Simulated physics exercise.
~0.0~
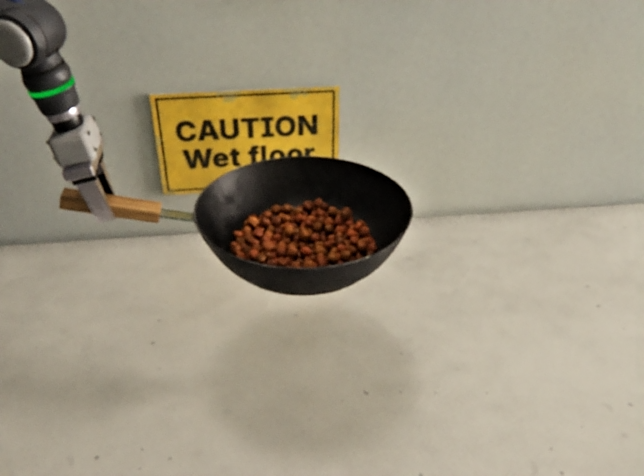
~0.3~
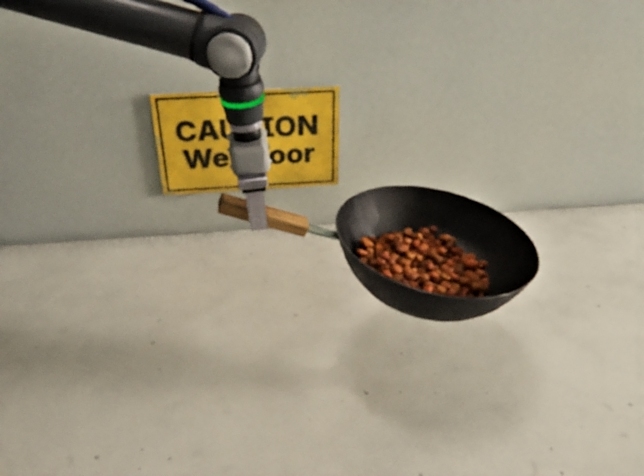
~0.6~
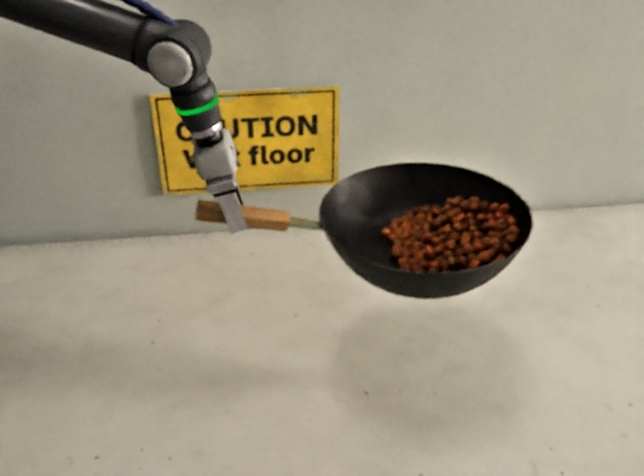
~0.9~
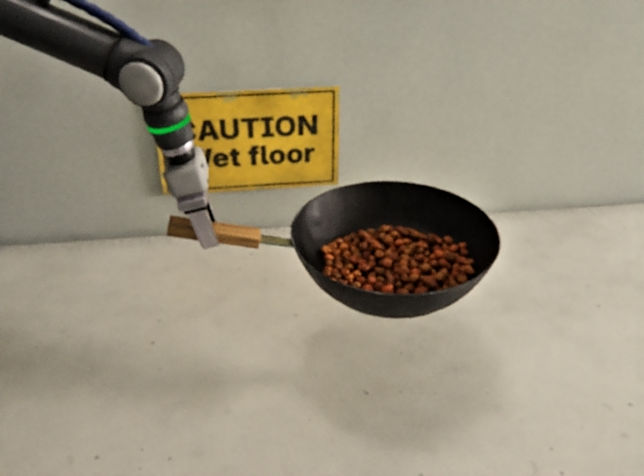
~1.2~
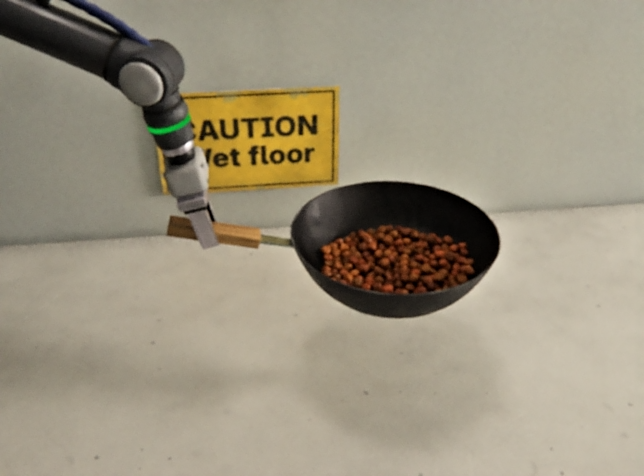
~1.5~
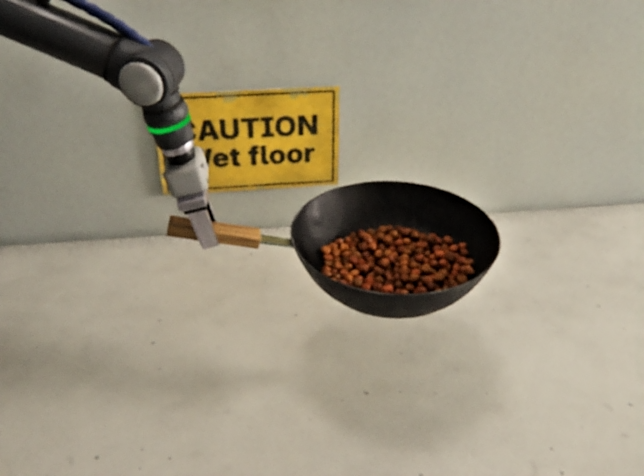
Robot arm swinging a dark frying pan of hazelnuts to the right, tilting and levelling it, then easing back left and holding still.
